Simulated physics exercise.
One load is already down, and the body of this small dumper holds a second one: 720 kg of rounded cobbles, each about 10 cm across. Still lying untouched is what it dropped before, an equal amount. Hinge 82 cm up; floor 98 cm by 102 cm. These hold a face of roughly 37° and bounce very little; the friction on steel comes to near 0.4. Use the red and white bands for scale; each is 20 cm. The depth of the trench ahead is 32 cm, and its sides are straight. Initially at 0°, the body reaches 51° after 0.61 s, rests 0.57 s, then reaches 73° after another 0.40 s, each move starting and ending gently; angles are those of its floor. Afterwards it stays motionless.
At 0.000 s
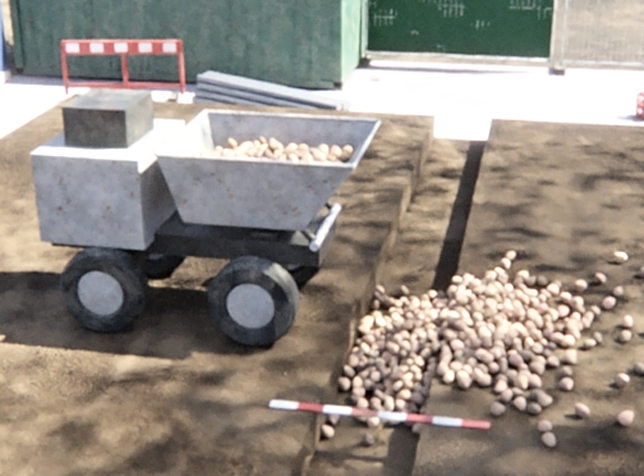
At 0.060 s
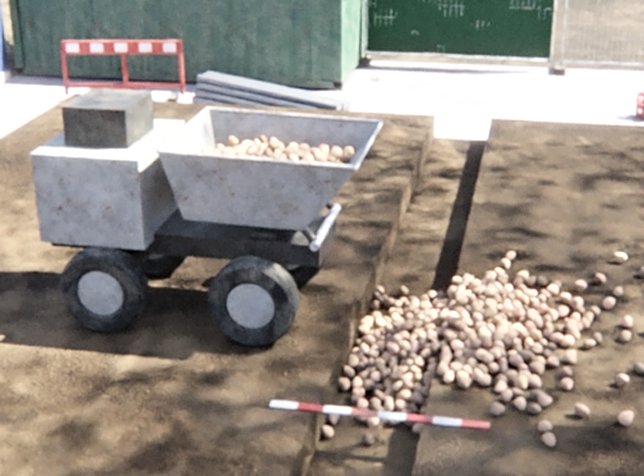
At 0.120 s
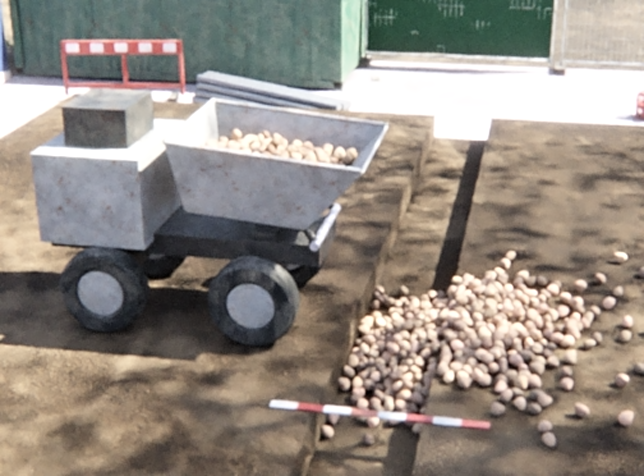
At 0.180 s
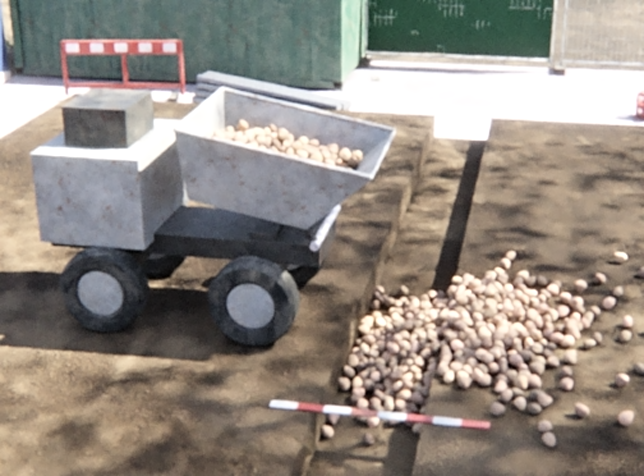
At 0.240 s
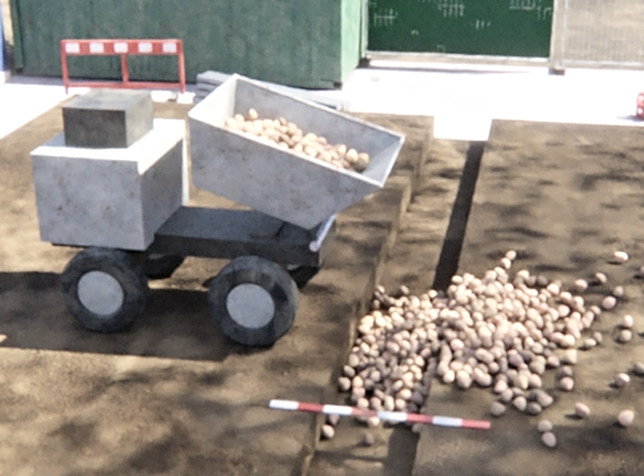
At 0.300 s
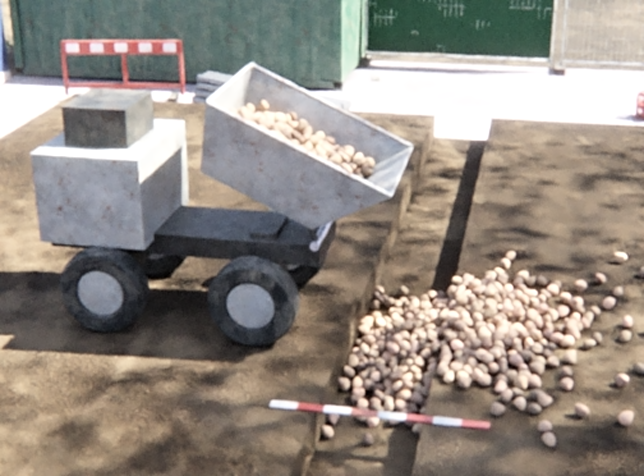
A grey dumper slowly raises its stone-filled body, tilting it toward the right.
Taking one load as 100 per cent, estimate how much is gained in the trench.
The gain is about 40 per cent of a load.
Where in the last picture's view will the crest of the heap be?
The top of the heap sits near (479, 292).
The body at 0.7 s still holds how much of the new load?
About 100 percent.
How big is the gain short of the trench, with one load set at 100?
Around 0 per cent of a load, I'd say.
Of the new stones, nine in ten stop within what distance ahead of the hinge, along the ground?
Around 180 cm ahead of it.
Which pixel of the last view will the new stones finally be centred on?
I'd point to about (466, 320).
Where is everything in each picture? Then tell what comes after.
In the first frame, the body is at 0°, its lip at (354, 167); the top of the load is at (271, 154). The earlier load is highest near (485, 301), 18 cm above ground level, 54 % in the trench, 46 % past the trench.
The second frame shows lip at (356, 168), floor tilted 1°, highest stones at (266, 153); the stones move at 0.5 m/s on average.
In the third frame, the body is at 5°, its lip at (362, 172); the top of the load is at (251, 146); the stones move at 0.9 m/s on average.
In the fourth frame, the body is at 11°, its lip at (371, 178); the top of the load is at (247, 138); the stones move at 1.2 m/s on average.
The fifth frame shows lip at (381, 186), floor tilted 17°, highest stones at (248, 128); the stones move at 1.4 m/s on average.
The sixth frame shows lip at (391, 196), floor tilted 25°, highest stones at (250, 116); the stones move at 1.7 m/s on average.
After 0.5 s the floor is at 43°; in per cent of one load, 100 in the body, 54 in the trench, 46 past the trench; the foremost stones are past the picture's edge.
After 0.7 s the floor is at 51°; in per cent of one load, 100 in the body, 54 in the trench, 46 past the trench; the foremost stones are past the picture's edge.
After 2.0 s the floor is at 73°; in per cent of one load, 45 in the body, 68 in the trench, 88 past the trench; the foremost stones are past the picture's edge.
After 4.8 s the floor is at 73°; in per cent of one load, 0 in the body, 94 in the trench, 106 past the trench; the foremost stones are past the picture's edge. Net gain in the trench, 40.
